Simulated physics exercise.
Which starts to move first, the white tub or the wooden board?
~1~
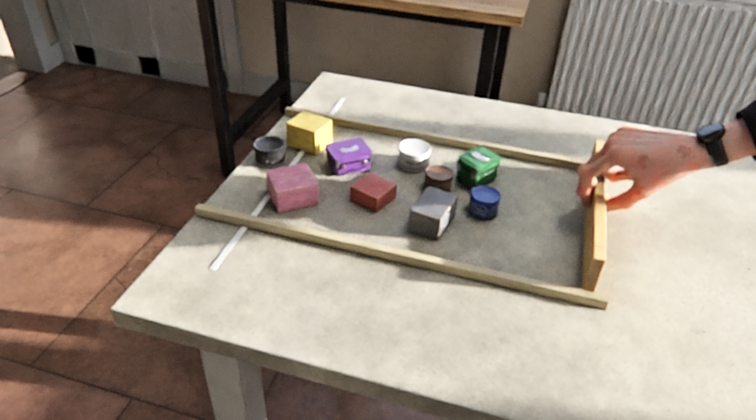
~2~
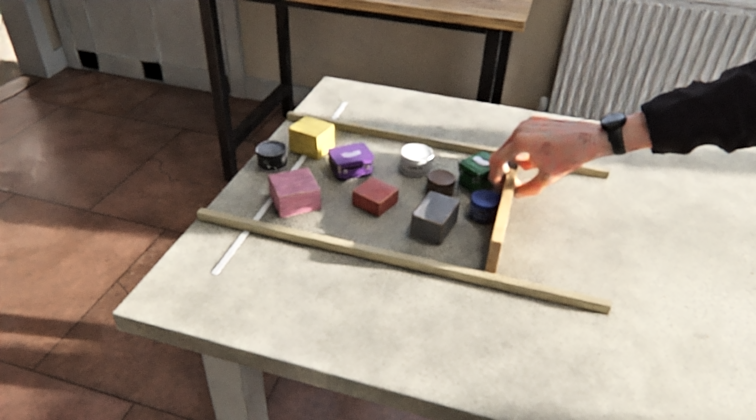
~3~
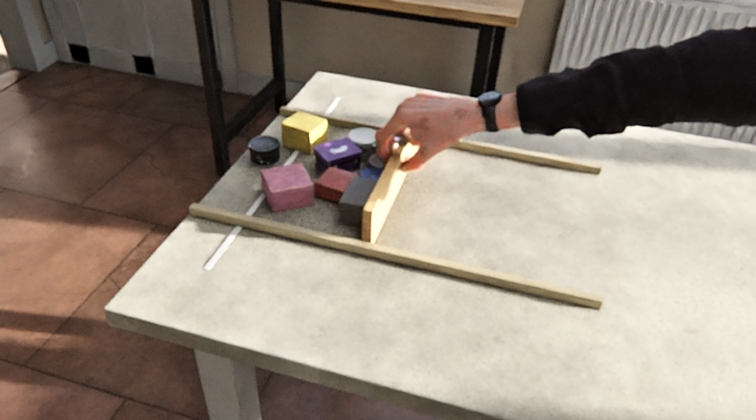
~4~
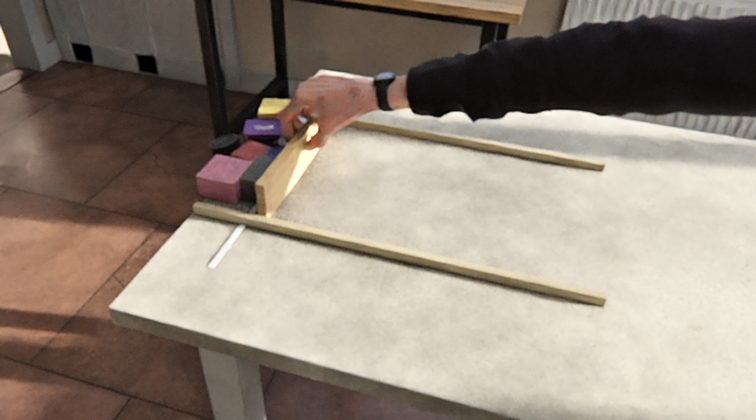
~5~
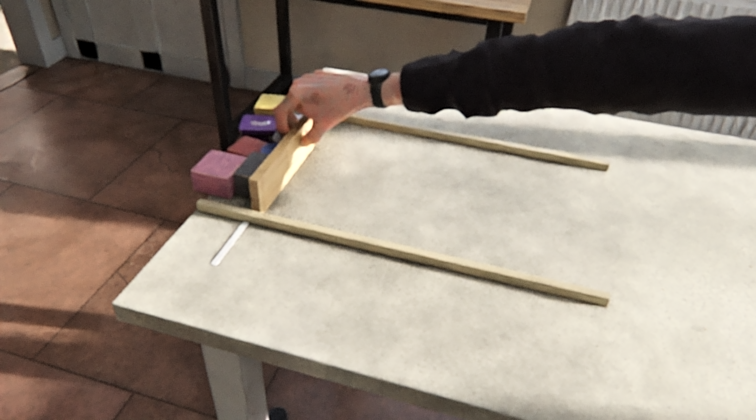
The wooden board starts to move first, sliding left while the white tub is still in its place. The white tub only shifts left later, as the board sweeps further across the table.
An upright wooden board, held by a hand with a dark watch, stands at the right of a pale table seen from above at a slight sway. Between two wooden strips sit small boxes and tubs in yellow, purple, pink, red, green, grey, blue, white and black, near a white tape line at the left. The hand slides the board left until it meets the blue tub and green case, then sweeps the things together towards the table's edge. The board stops around the tape, with the boxes crowded at the edge. The black pot drops and ends on the floor below.
